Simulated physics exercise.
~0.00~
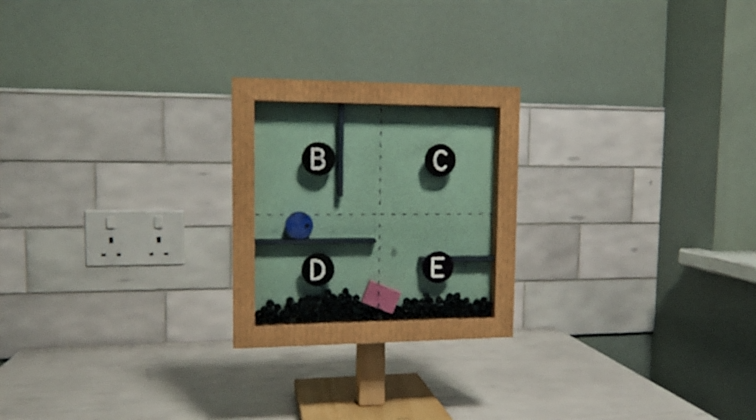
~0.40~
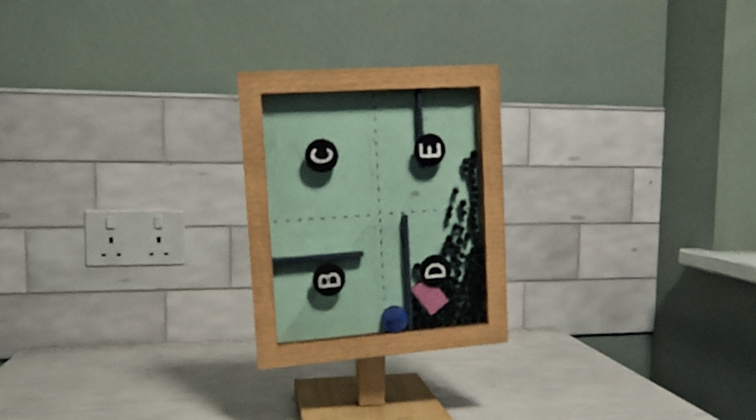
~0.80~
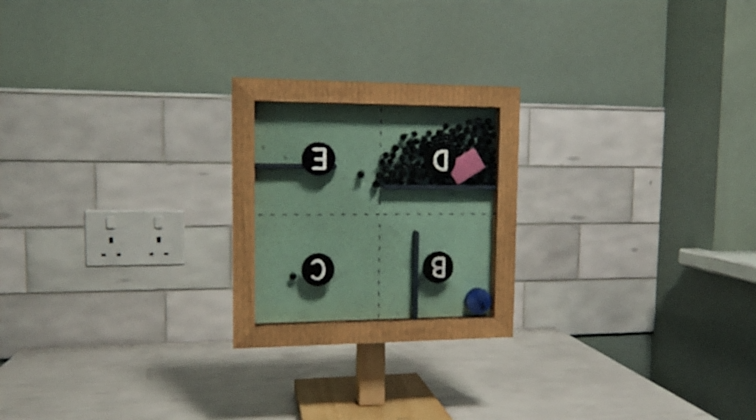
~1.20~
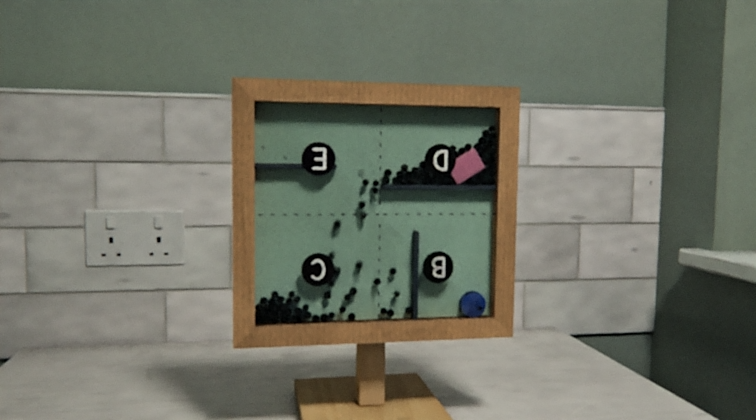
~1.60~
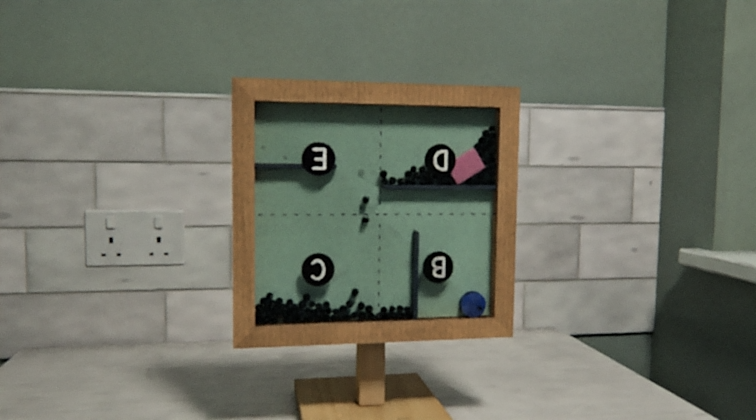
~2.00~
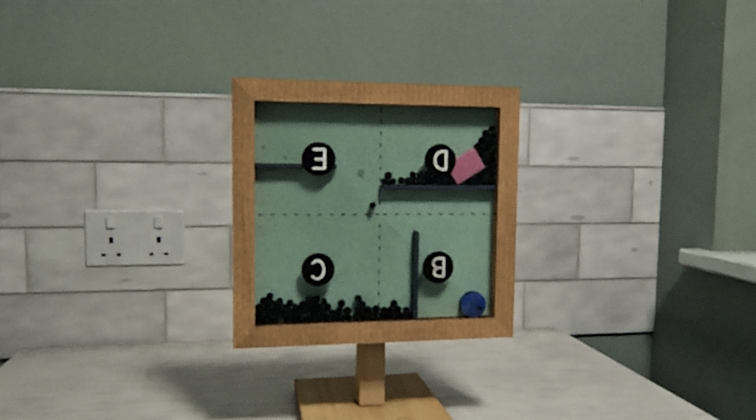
A square wooden-framed box on a stand, seen from the front on a pale counter before white tiles and a green wall, holds black beads along its floor, a pink block among them and a blue disc on a left ledge. It turns anticlockwise through a quarter, sending beads, block and disc towards the lower right. It continues until upside down, with beads and block on D's shelf and the disc in B's corner. Beads then pour off the shelf into C. The stream thins, leaving beads heaped in C, others beside the block in D, and the disc in B.
